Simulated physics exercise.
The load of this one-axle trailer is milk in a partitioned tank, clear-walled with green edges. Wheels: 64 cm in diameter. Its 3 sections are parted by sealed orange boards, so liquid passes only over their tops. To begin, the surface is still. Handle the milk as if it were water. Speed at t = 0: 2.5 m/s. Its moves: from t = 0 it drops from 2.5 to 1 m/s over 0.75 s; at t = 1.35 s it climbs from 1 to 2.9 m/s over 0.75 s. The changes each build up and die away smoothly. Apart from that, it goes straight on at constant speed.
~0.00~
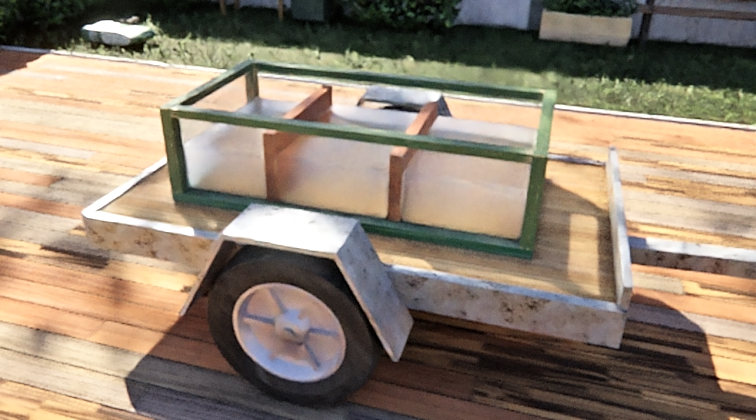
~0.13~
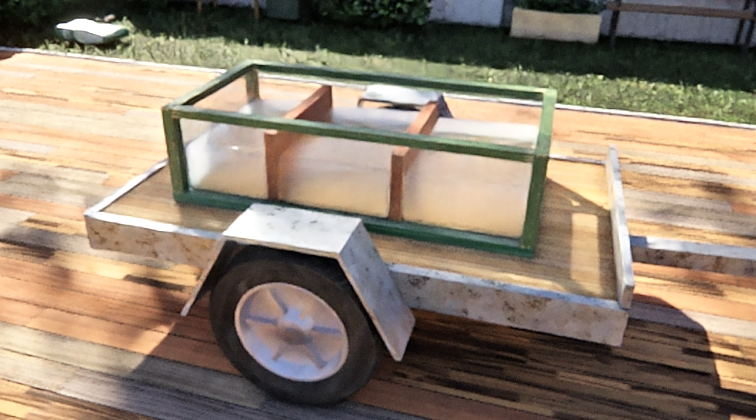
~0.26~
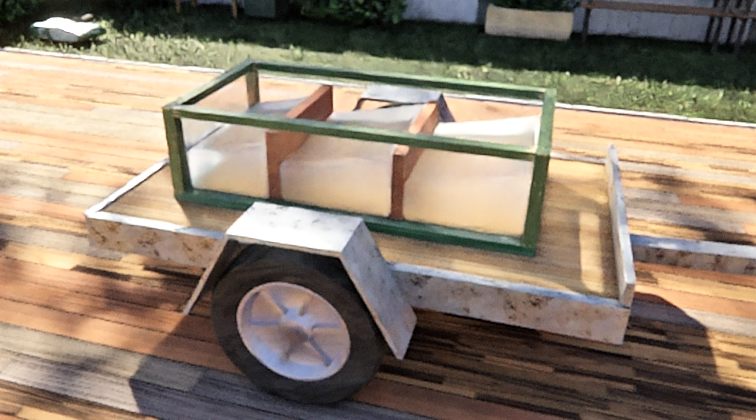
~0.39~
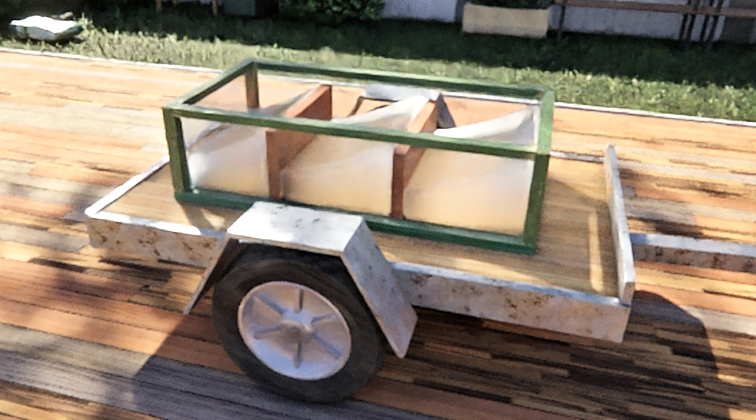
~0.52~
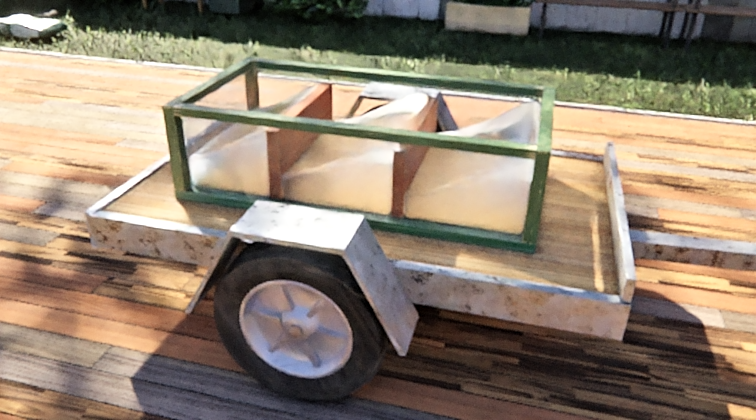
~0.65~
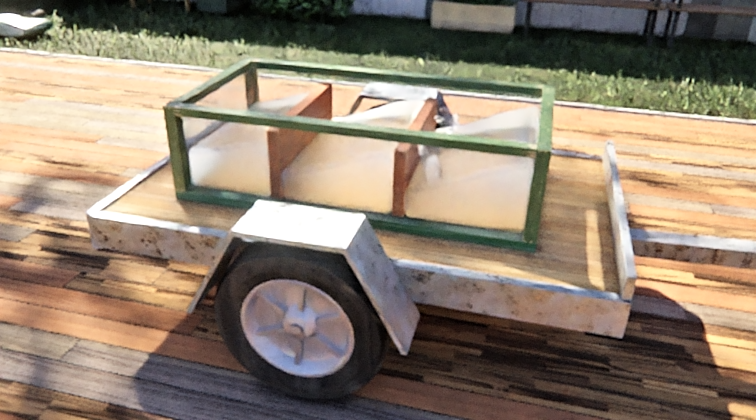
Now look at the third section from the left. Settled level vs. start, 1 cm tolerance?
The final level falls short of the starting one.
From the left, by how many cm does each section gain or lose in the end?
2 cm up, 1 cm up, 3 cm down.
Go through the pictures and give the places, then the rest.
In the first frame, surface heights from the left, (231, 140), (337, 155), (467, 173); board top at (268, 134) and (396, 157); the front is on the right, levels are read along the near wall; a wheel hub at (284, 341).
In the second frame, surface heights from the left, (232, 140), (339, 155), (468, 172).
In the third frame, surface heights from the left, (233, 139), (340, 154), (469, 171).
In the fourth frame, surface heights from the left, (233, 140), (340, 155), (469, 172).
In the fifth frame, surface heights from the left, (234, 139), (340, 153), (469, 170).
In the sixth frame, surface heights from the left, (234, 137), (341, 152), (470, 167); a wheel hub at (293, 337).
Then, 1.15 s in, the mean depths from the left are 21, 20, 22 cm.
Then, 1.85 s in, the mean depths from the left are 21, 20, 19 cm.
Then, 2.65 s in, the mean depths from the left are 23, 21, 18 cm.
Then, 5.09 s in, the mean depths from the left are 23, 21, 18 cm.
